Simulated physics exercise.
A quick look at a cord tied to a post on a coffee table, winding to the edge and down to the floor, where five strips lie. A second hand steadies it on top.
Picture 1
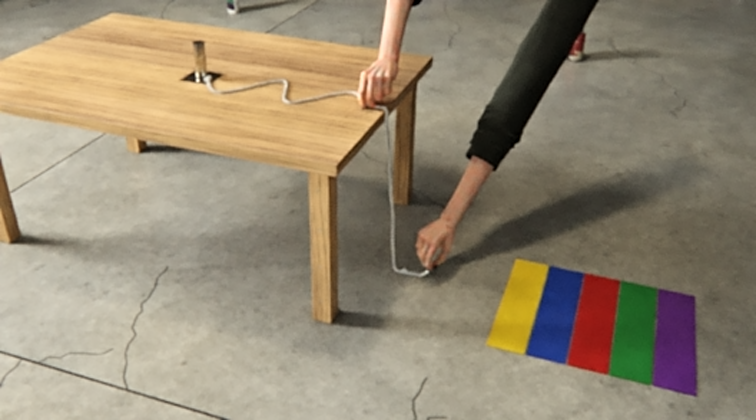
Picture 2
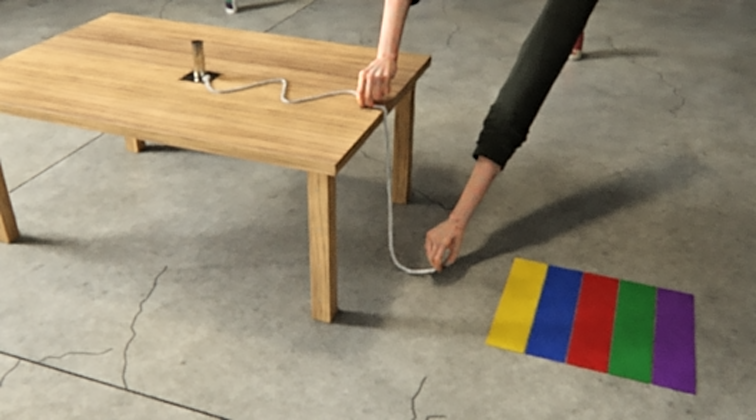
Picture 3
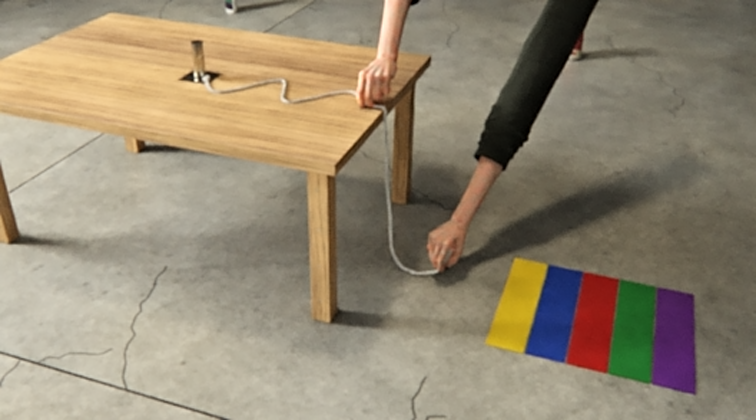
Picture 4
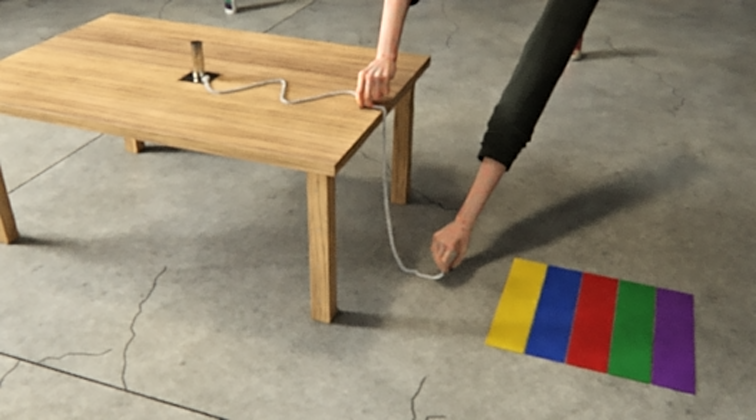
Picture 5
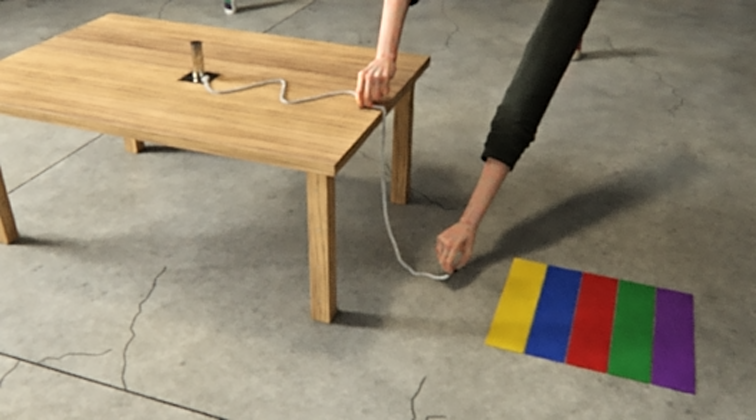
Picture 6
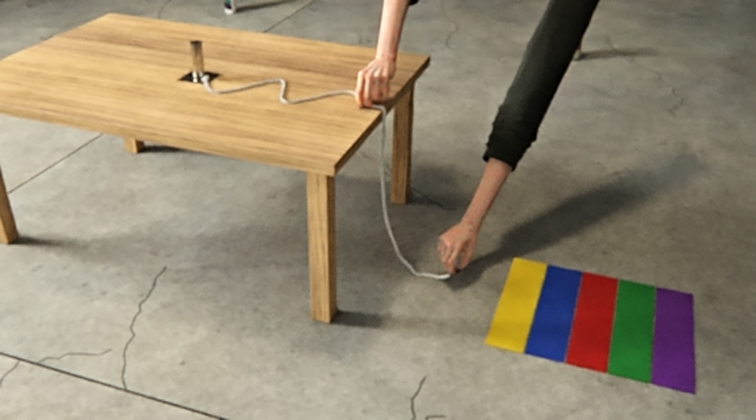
One hand held a pale cord at the edge of a wooden table while the other, down near the floor, drew its end slightly right, toward five coloured strips lying on the concrete.
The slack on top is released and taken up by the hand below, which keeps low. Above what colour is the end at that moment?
Over purple.
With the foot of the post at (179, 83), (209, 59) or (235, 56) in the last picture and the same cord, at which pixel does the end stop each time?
In that order: (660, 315), (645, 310) and (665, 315).
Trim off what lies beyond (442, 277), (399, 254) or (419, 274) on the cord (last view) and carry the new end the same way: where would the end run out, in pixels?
The places are (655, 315), (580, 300) and (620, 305).
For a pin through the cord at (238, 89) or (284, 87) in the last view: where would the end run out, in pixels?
The places are (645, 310) and (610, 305).
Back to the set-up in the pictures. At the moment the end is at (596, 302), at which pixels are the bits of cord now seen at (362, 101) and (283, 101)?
Near (402, 176) and (357, 104).
Soon after, end near (596, 302); over red.
After that, end near (645, 312); over green.
At the stop, end near (674, 318); over purple. The end stops over the purple strip.
